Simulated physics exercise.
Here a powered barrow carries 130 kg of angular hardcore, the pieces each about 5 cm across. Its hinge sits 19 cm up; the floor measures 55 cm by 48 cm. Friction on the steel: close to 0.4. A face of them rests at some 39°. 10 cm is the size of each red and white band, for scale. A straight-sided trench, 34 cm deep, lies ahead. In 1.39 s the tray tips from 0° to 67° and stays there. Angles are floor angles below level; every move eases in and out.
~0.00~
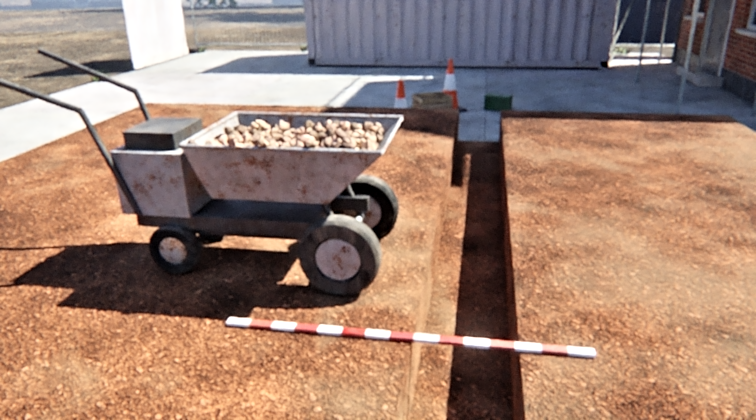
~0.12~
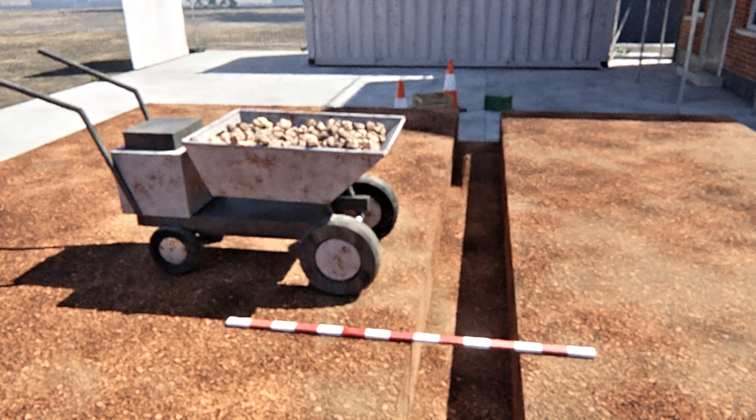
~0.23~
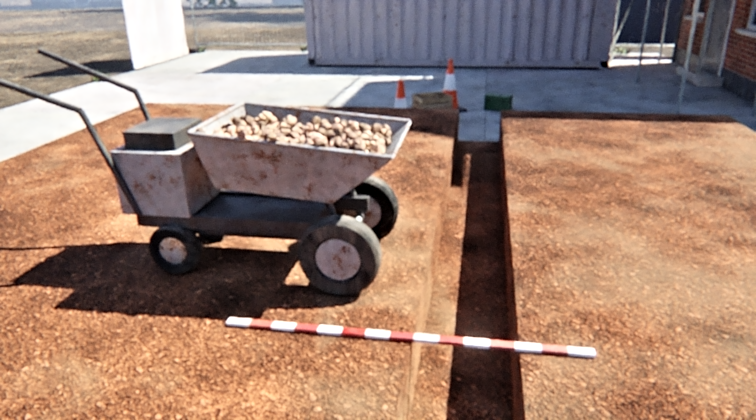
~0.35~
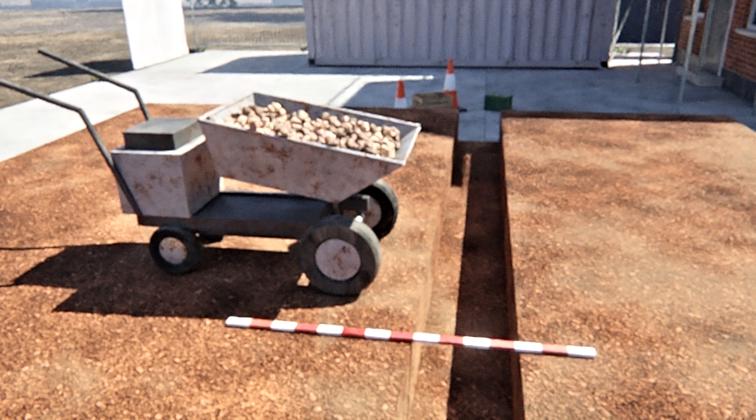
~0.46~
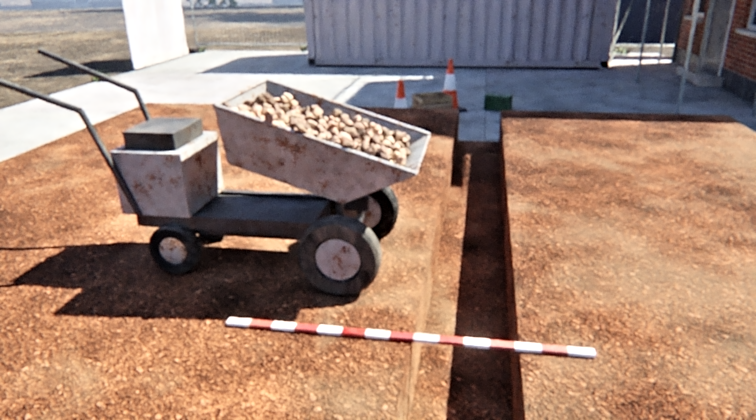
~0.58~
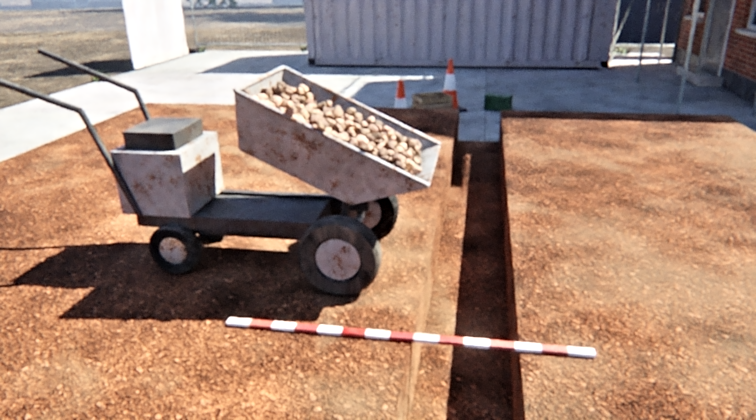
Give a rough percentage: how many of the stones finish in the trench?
85 %.
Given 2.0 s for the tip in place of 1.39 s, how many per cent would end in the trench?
Roughly 90% would finish there.
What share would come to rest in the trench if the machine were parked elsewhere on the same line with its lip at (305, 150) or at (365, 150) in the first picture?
I'd expect some 85 per cent, then some 95.
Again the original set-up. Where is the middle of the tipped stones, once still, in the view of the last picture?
Roughly (486, 317), I'd say.
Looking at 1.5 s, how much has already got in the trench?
I'd put it near 30 per cent.
After 1.0 s the floor is at 56°; 100 % in the tray; the foremost stones are at (461, 218).
After 1.5 s the floor is at 67°; 71 % in the tray, 28 % in the trench, 1 % past the trench; the foremost stones are at (528, 276).
After 1.8 s the floor is at 67°; 31 % in the tray, 54 % in the trench, 15 % past the trench; the foremost stones are at (591, 277).
After 3.8 s the floor is at 67°; 0 % in the tray, 85 % in the trench, 15 % past the trench; the foremost stones are at (614, 268).
